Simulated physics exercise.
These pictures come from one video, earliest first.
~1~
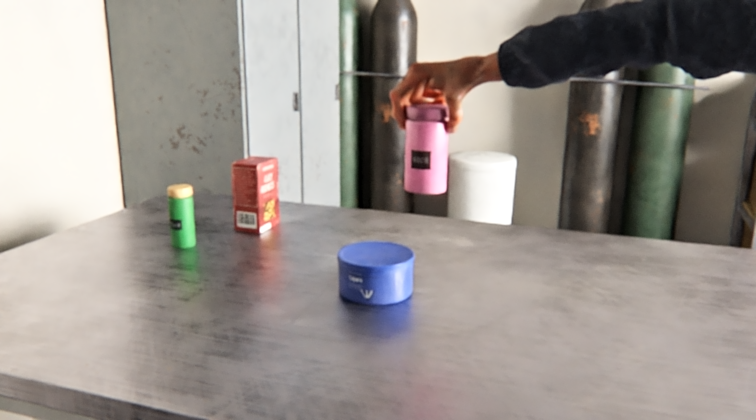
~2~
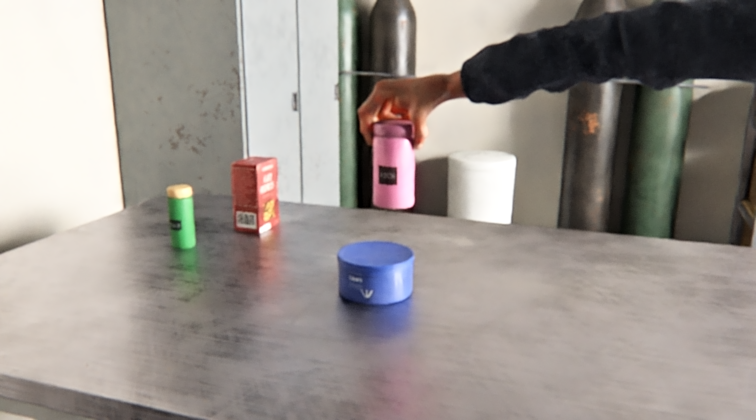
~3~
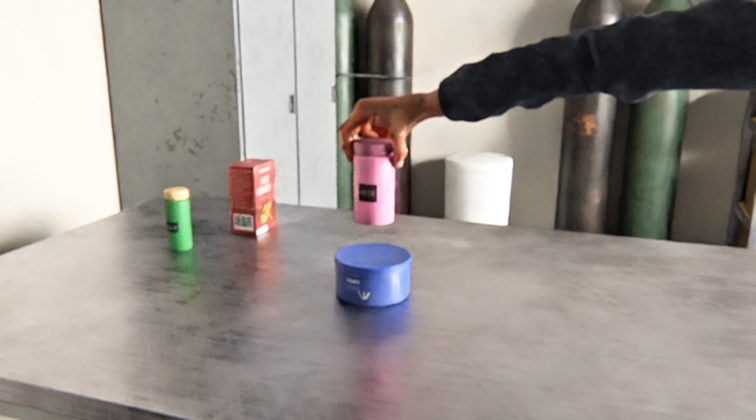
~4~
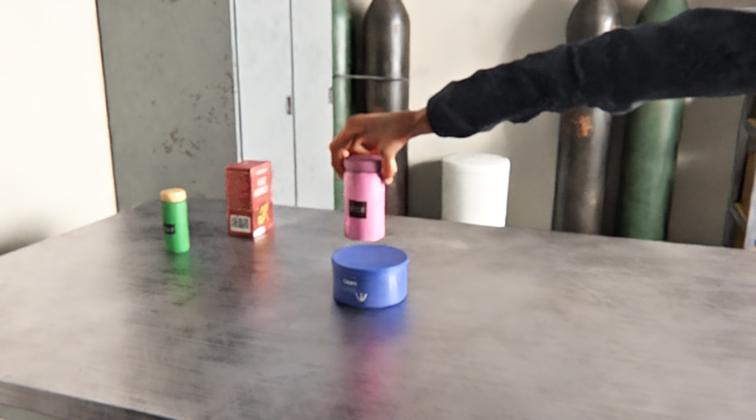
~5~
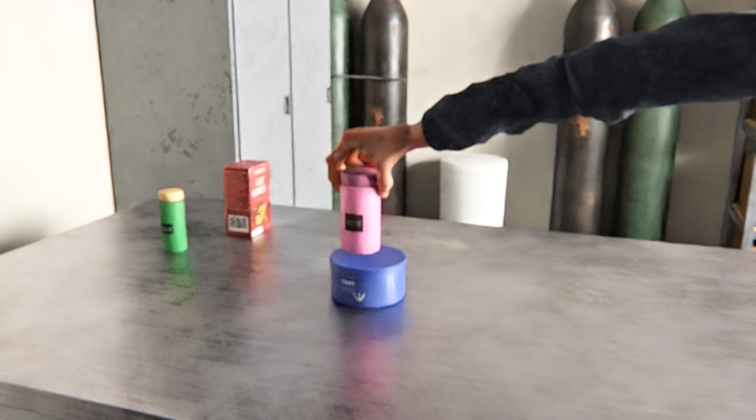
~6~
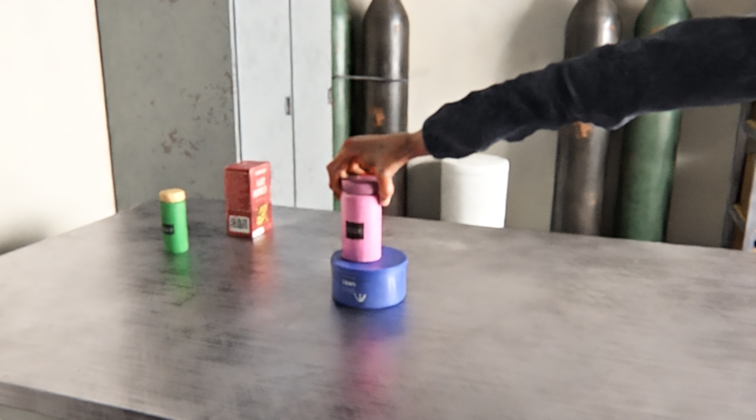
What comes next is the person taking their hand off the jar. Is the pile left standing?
Yes - seems the tower stands.
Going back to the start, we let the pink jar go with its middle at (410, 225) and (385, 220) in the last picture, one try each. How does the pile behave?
On the first go it collapses, and on the second it remains standing.
Then, 0.70 s on from there, no change.
Then, 1.60 s on from there, pink jar resting near (361, 219).
In the end, all 4 unmoved. At the end, from the last picture's camera, pink jar near (361, 219). The pile keeps its balance.
